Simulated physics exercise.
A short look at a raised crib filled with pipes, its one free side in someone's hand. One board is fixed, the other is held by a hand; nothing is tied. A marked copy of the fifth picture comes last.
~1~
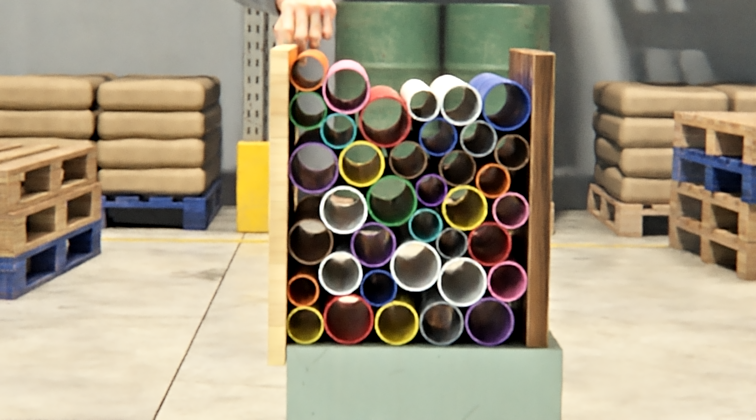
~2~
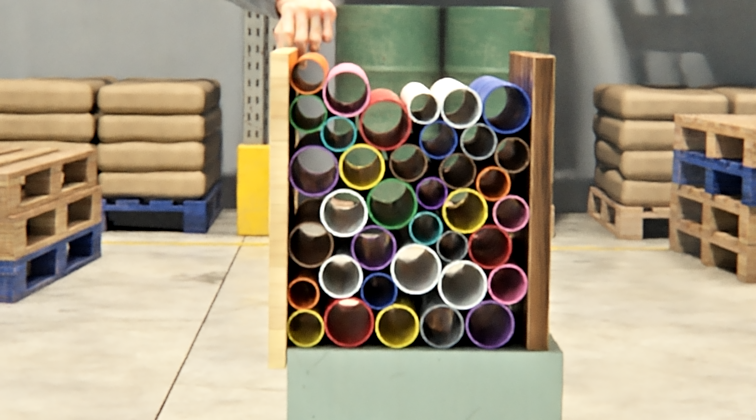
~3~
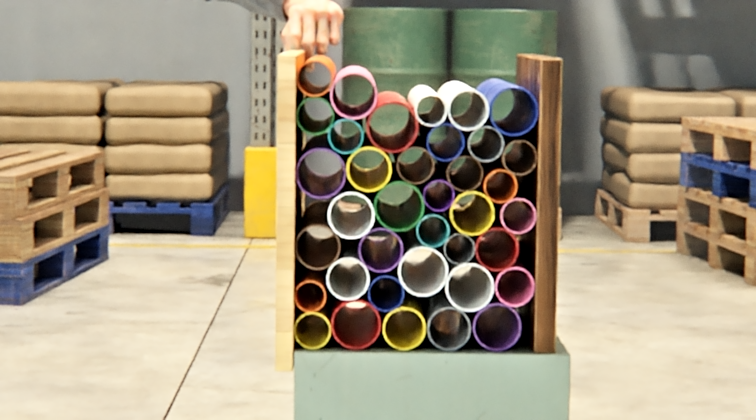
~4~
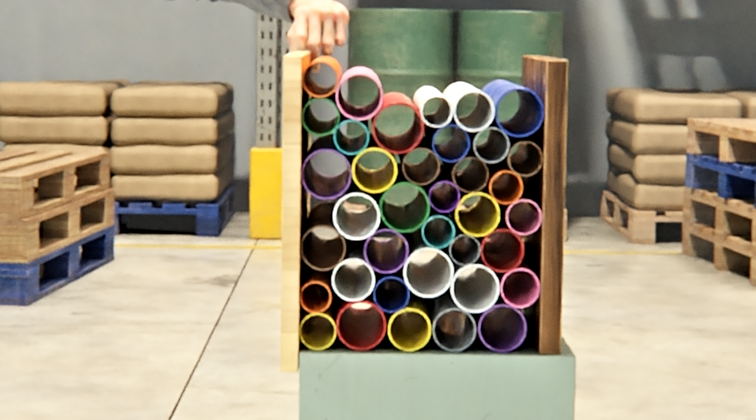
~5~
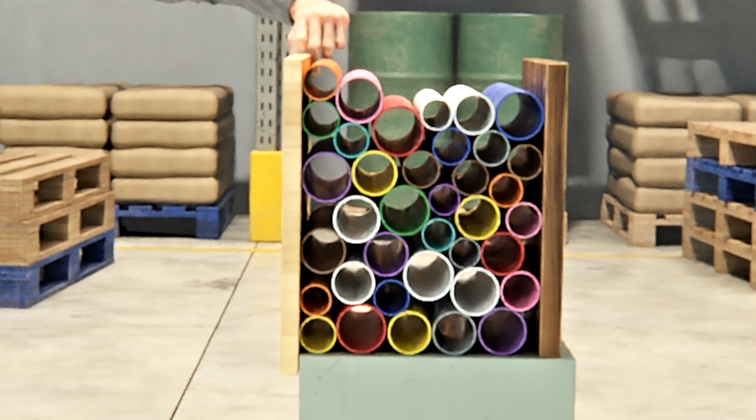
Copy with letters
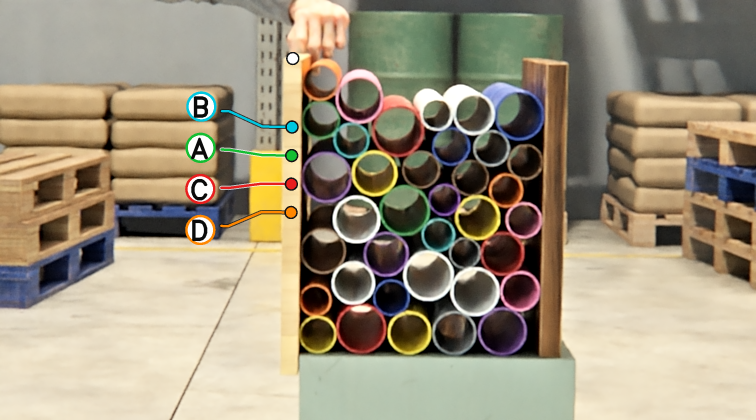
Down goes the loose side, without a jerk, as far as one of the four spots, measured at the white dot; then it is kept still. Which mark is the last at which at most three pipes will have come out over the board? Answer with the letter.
Slide it to D.
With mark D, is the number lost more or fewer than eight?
It loses fewer than eight.
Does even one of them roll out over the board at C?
At C: Yes.
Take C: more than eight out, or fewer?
Fewer than eight.
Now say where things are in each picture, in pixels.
A yellow pipe (305, 325); an orange pipe (303, 291); a brown pipe (310, 242), in the first picture.
A brown pipe (310, 245); a white pipe (344, 213), in the second picture.
A purple pipe (439, 196); a brown pipe (465, 174), in the third picture.
A green pipe (321, 117); a white pipe (474, 111), in the fourth picture.
Side board (297, 201); a yellow pipe (318, 334); an orange pipe (316, 300), in the fifth picture.
On the marked copy, A at (291, 156); B at (292, 127); C at (291, 184); D at (291, 212); the white dot at (292, 58).
Following D. Soon after the start, top of the board (302, 127).
Later, top of the board (301, 205).
In the end, top of the board (301, 212), two out over the board.
As for the rest, A one out over the board; B one out over the board; C two out over the board.
